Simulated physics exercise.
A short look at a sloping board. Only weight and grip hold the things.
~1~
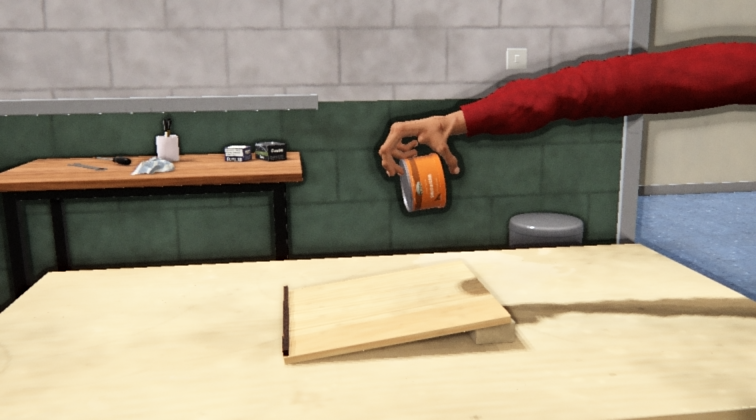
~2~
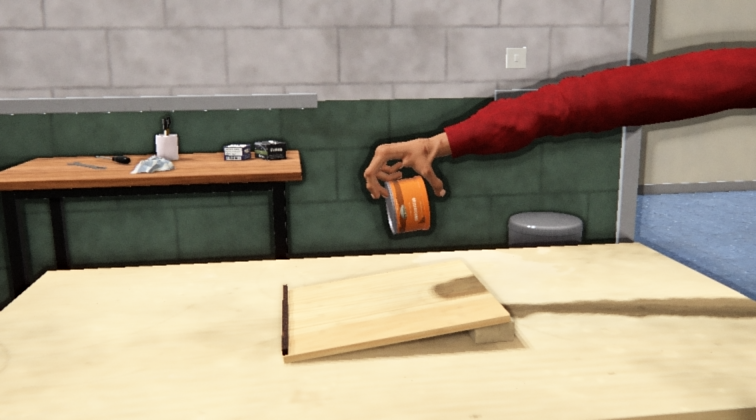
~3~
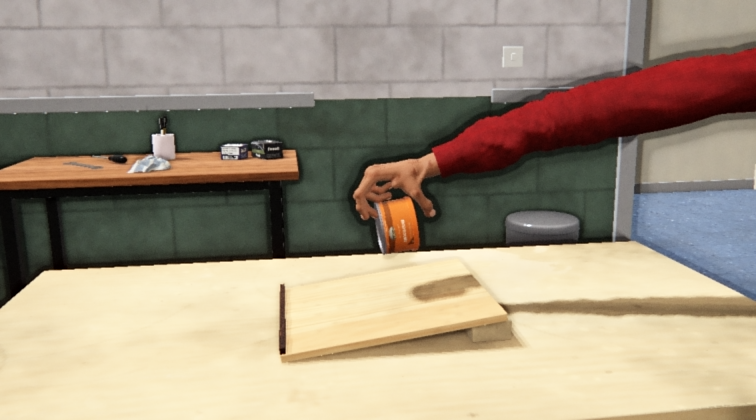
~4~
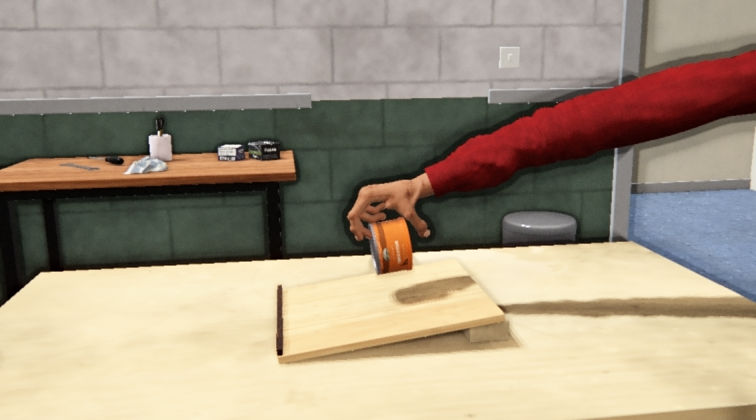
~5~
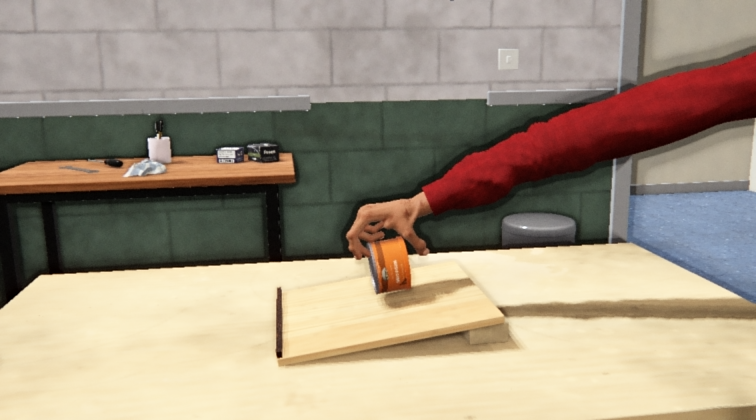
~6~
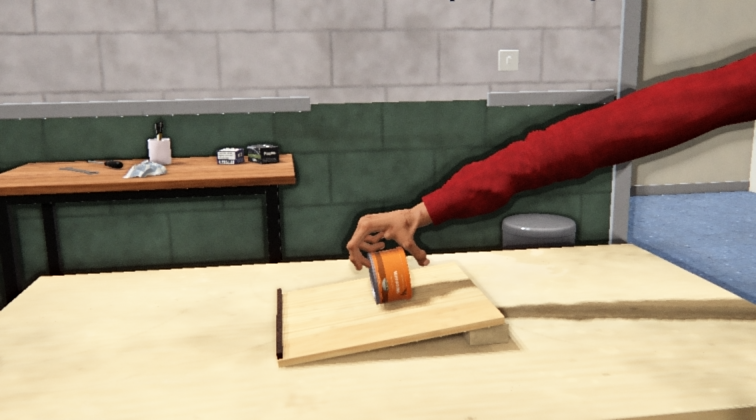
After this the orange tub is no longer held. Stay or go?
As it turns out, it remains at rest.
Then, 0.20 s on from there, no change.
Then, 0.40 s on from there, orange tub resting near (389, 276).
In the end, it is unmoved. At the end, from the last picture's camera, orange tub near (389, 276). The orange tub stays where it is put.
